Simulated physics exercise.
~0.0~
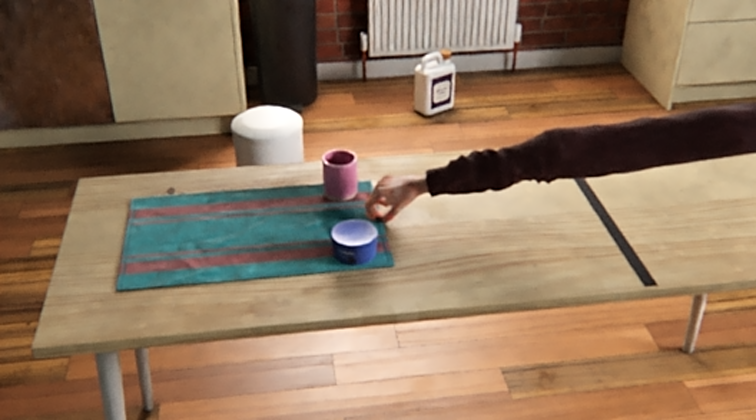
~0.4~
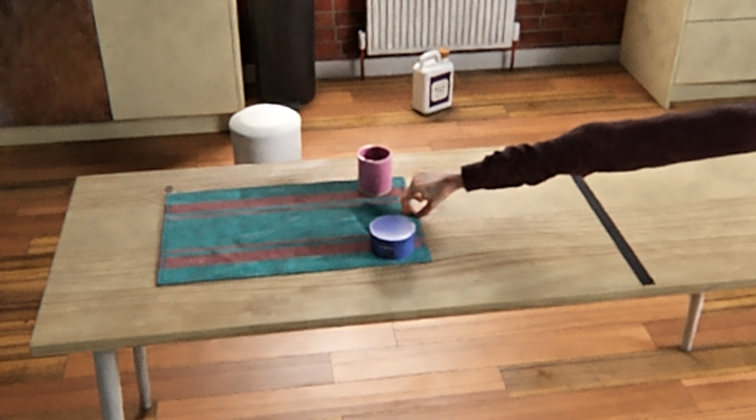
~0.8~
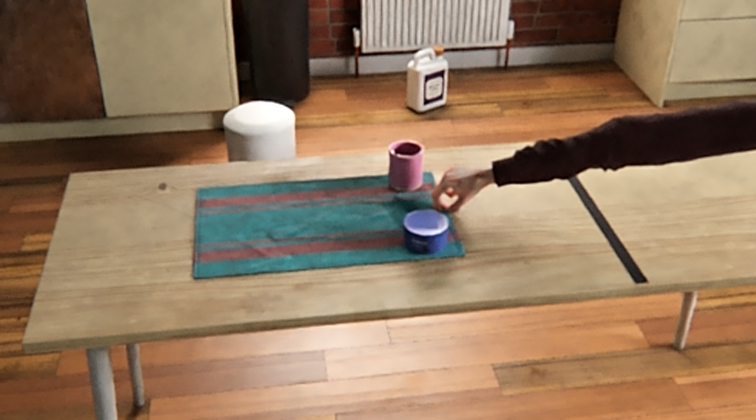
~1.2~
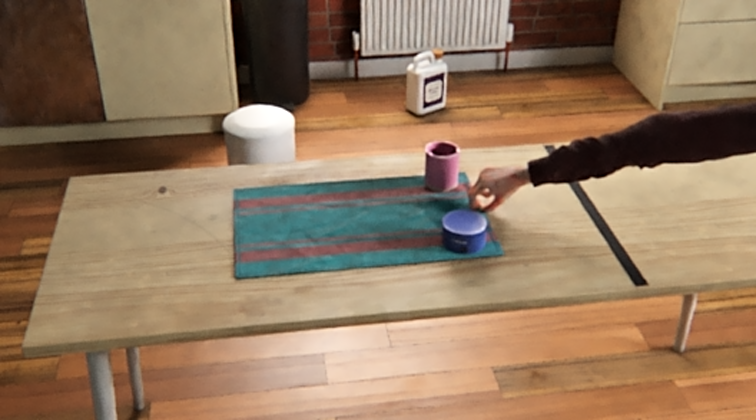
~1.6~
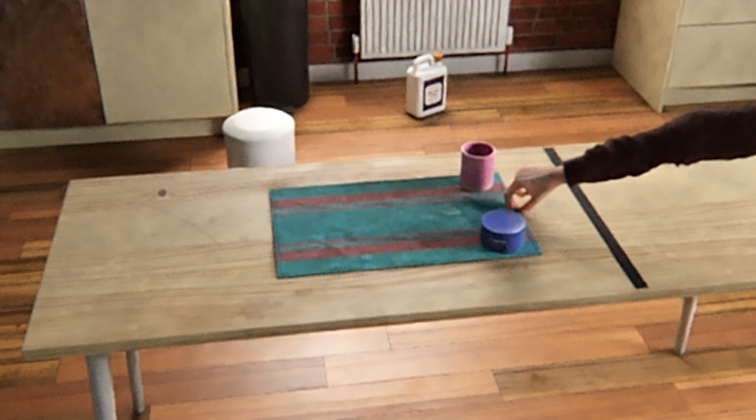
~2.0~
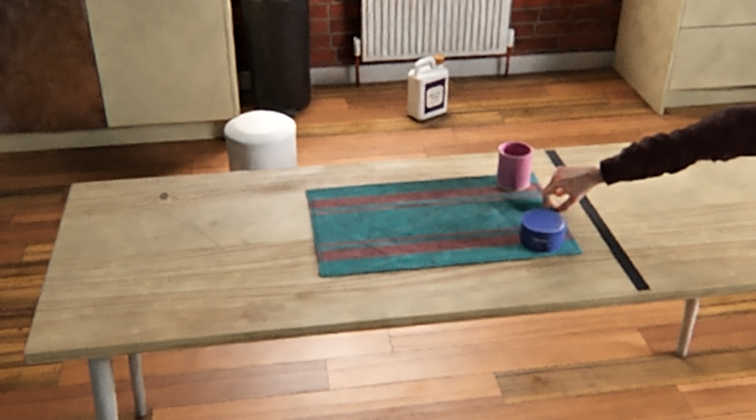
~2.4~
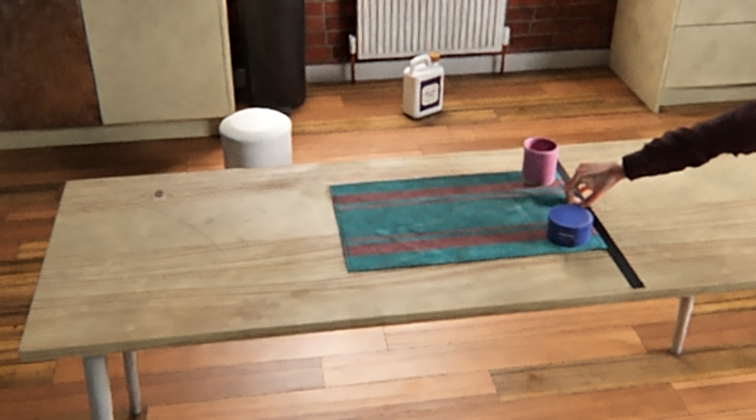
A hand draws a turquoise towel carrying a blue tub and pink mug right to black tape.
